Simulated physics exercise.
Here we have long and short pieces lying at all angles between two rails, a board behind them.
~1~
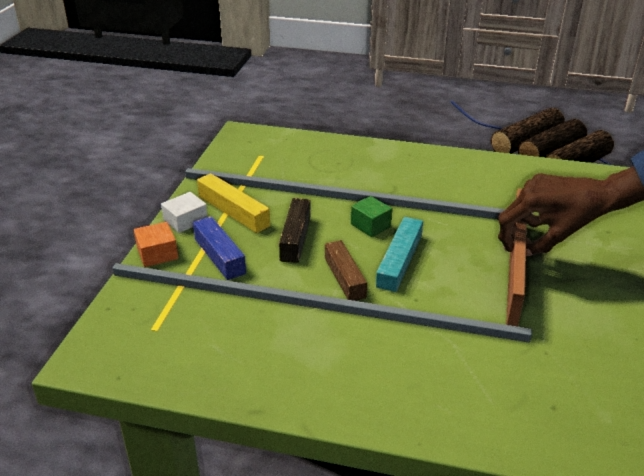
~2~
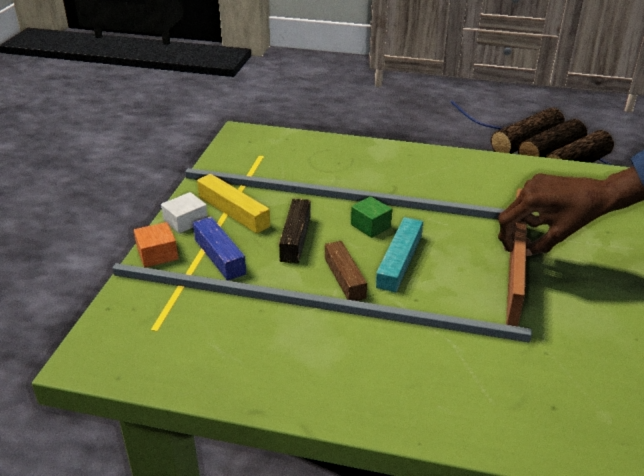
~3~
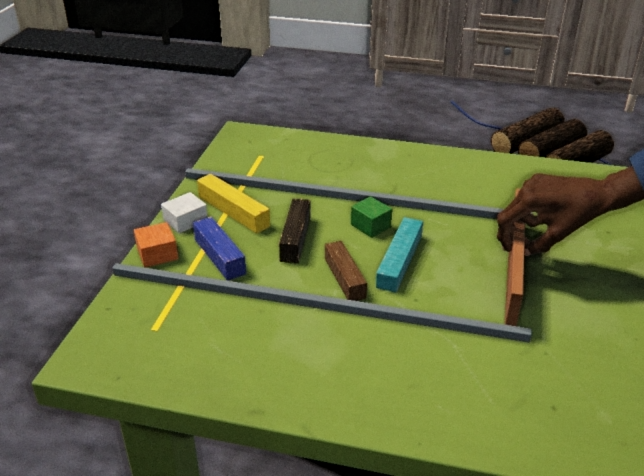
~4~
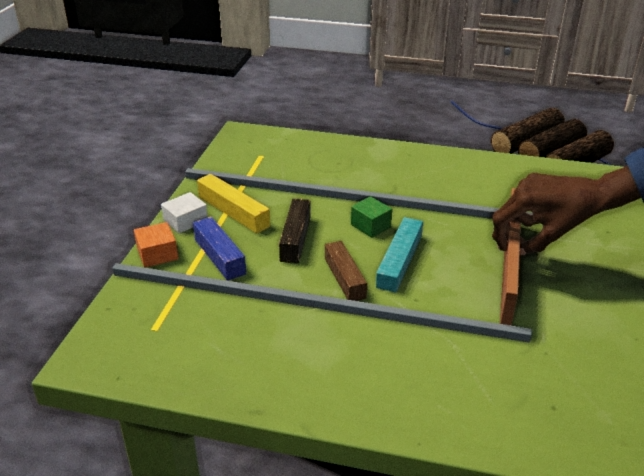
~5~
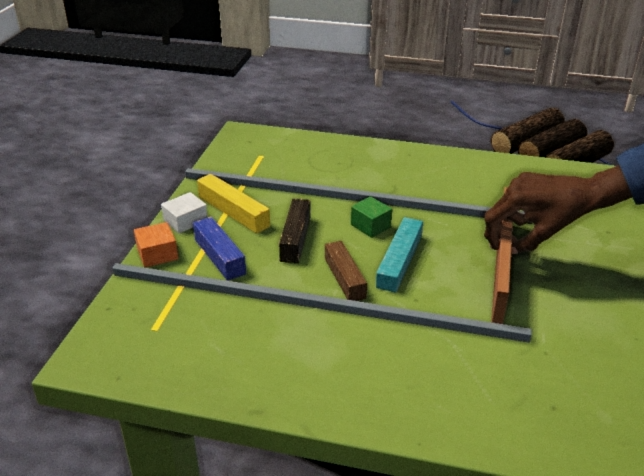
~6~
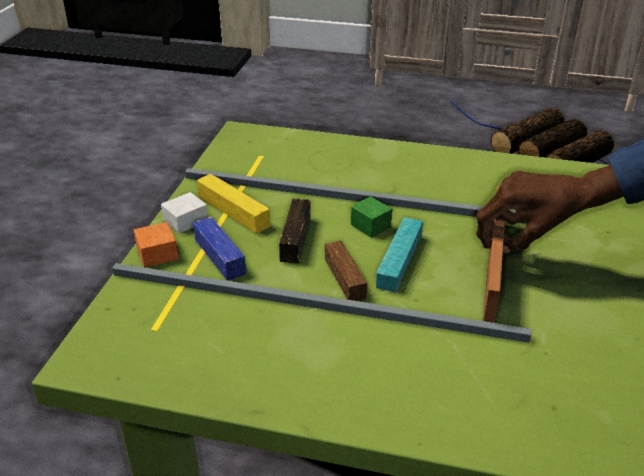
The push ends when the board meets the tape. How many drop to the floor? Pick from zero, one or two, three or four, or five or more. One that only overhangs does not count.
As it turns out, the number that fall off is three or four.
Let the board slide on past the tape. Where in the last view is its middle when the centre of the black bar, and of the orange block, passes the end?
Near (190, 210) and (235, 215).
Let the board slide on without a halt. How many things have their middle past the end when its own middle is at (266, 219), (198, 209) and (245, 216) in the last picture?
Place by place, 0, 4 and 0.
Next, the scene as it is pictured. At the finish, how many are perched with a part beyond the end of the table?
The number is 1.
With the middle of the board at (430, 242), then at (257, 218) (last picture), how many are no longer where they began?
The counts are 0 and 8.
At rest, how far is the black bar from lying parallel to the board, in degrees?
Some 15 degrees.
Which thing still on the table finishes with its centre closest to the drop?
The blue bar.
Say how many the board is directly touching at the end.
That makes 2.
Soon after, none off yet; orange block at rest near (156, 244); white block at rest near (185, 213); yellow bar at rest near (233, 203).
At rest, the number that fall off is three or four; fallen, yellow bar, white block and orange block.
